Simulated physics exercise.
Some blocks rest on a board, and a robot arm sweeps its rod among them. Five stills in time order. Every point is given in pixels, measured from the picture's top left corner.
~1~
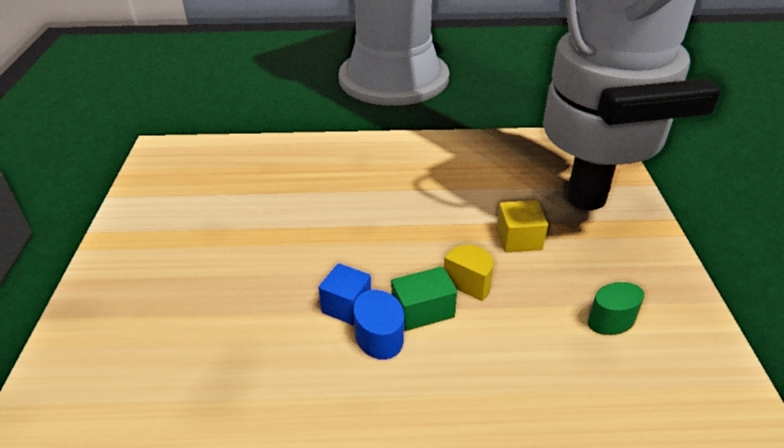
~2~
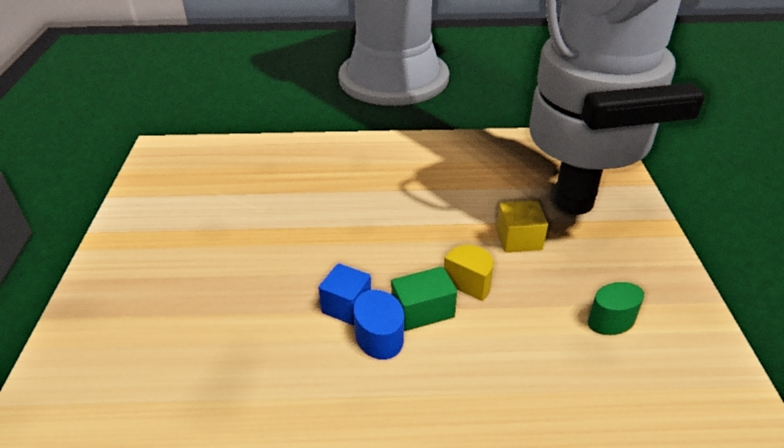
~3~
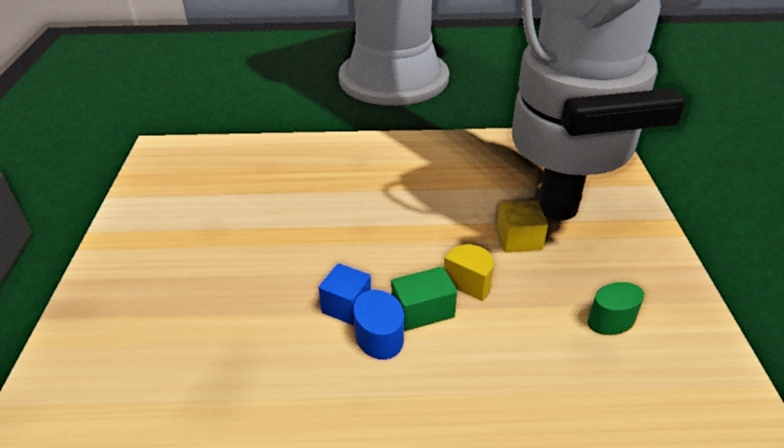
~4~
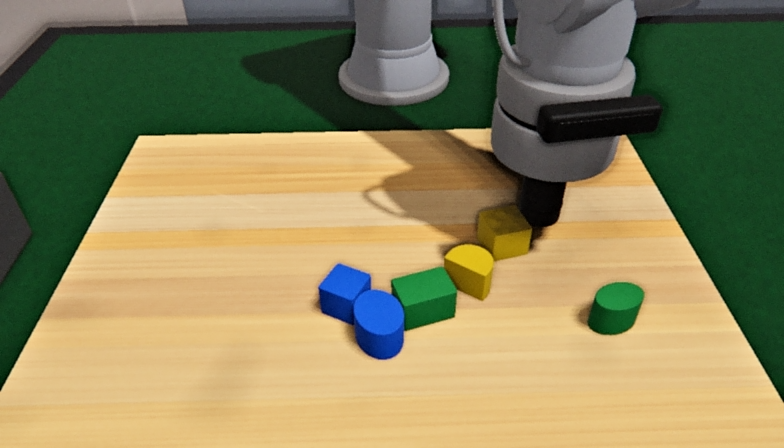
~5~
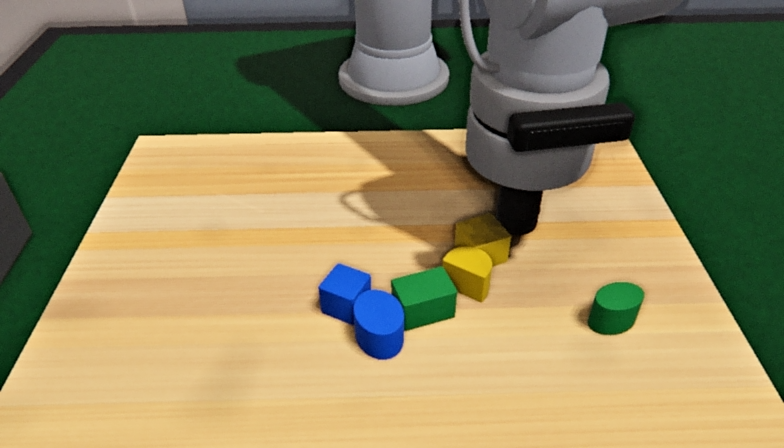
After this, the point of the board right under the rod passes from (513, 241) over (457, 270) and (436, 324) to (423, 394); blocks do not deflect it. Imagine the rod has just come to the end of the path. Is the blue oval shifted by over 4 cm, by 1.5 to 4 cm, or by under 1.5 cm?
Middling, 1.5 to 4 cm.
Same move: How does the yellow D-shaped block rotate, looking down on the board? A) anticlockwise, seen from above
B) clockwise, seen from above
The one that fits is A, anticlockwise, seen from above.
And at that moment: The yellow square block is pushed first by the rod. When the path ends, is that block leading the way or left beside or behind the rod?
Looking at the end of the path, the yellow square block is still being driven ahead.
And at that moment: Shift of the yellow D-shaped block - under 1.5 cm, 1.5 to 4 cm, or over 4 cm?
The best fit is over 4 cm.
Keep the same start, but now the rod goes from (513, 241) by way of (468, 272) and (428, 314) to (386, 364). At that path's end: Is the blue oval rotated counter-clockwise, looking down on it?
No, it doesn't check out.
The first path, step by step. One third of the way, rod (458, 252); blue oval (360, 320), turned 25° clockwise; green rectangle (413, 308), turned 15° clockwise; yellow D-shaped block (464, 309), turned 45° clockwise; yellow square block (444, 275), turned 65° anticlockwise.
Two thirds of the way, rod (437, 306); blue oval (351, 323), turned 40° clockwise; green rectangle (390, 364), turned 45° clockwise; yellow D-shaped block (471, 341); yellow square block (416, 332), turned 45° anticlockwise.
At the end, rod (424, 375); blue oval (351, 323), turned 40° clockwise; green rectangle (338, 422), turned 75° clockwise; yellow D-shaped block (477, 362), turned 70° anticlockwise; yellow square block (387, 402).
